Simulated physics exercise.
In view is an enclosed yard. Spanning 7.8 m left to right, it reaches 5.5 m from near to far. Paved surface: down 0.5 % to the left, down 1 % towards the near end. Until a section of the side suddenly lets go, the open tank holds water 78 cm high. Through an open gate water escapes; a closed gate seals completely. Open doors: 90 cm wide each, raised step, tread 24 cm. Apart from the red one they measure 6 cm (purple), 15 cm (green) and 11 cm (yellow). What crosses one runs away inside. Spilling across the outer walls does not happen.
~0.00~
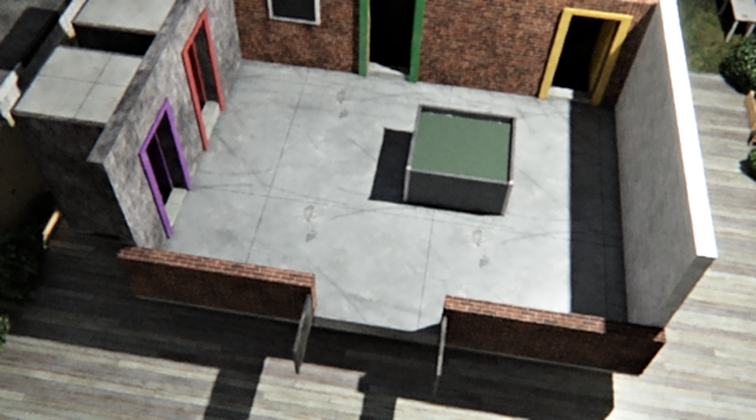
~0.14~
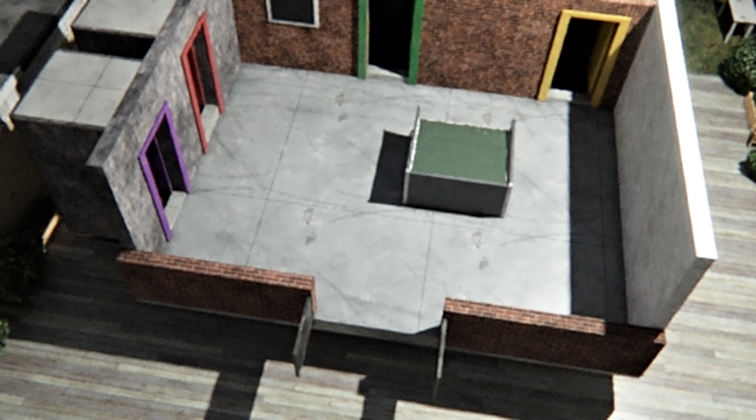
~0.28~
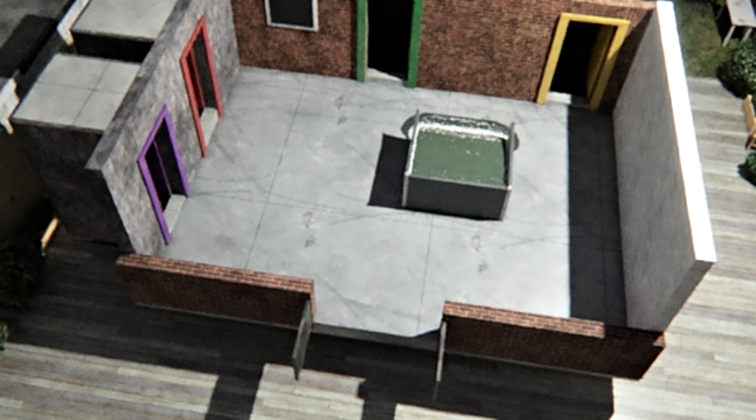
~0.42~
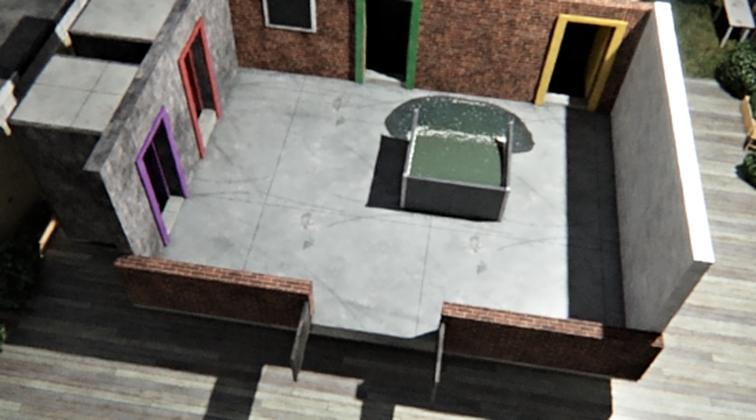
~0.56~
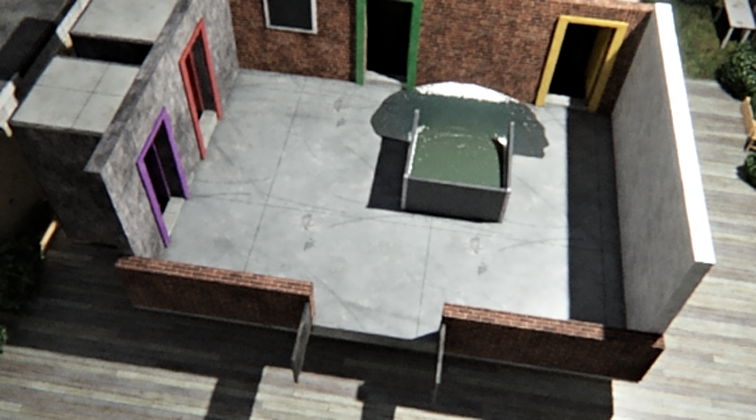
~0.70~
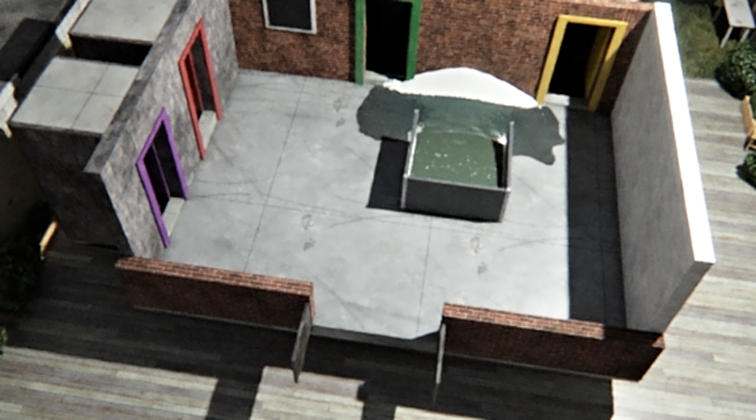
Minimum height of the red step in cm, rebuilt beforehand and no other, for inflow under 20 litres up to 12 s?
10.5 cm.
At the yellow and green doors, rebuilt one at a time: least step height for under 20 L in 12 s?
You'd want about 11.5 centimetres at yellow and about 16 centimetres at green.
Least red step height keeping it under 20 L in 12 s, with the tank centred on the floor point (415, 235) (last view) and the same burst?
About 6.5 centimetres.
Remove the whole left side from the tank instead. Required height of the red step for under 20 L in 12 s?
A minimum of about 25 cm.
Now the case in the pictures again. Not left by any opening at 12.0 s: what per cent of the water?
Something like 84 per cent of it remains.
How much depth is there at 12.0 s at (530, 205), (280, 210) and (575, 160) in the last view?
Depth: About 2, 3, 2 cm.
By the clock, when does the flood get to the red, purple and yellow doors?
Red = 2.4 s, purple = 3.4 s, yellow = 0.8 s.
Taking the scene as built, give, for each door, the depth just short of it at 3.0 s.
Lab note, cm: Red 18; purple 0; green 11; yellow 14.
After 1.4 s water covers 15 % of the floor, deepest (47 cm) near (459, 98); it has not reached the red door.
After 3.0 s water covers 45 % of the floor, deepest (24 cm) near (242, 84); 18 cm at the red door, 0 litres in over its 25 cm step.
After 12.0 s water covers 95 % of the floor, deepest (10 cm) near (150, 287); 6 cm at the red door, 0 litres in over its 25 cm step.
At the red door as built, the water arrived by 2.5 s and peaked near 18 cm at 3.0 s.
Run again over the same 12 s with other heights there, 29 litres in over 9 cm, 11 litres over 12 cm. The limit of 20 litres is kept from about 10.5 cm up.
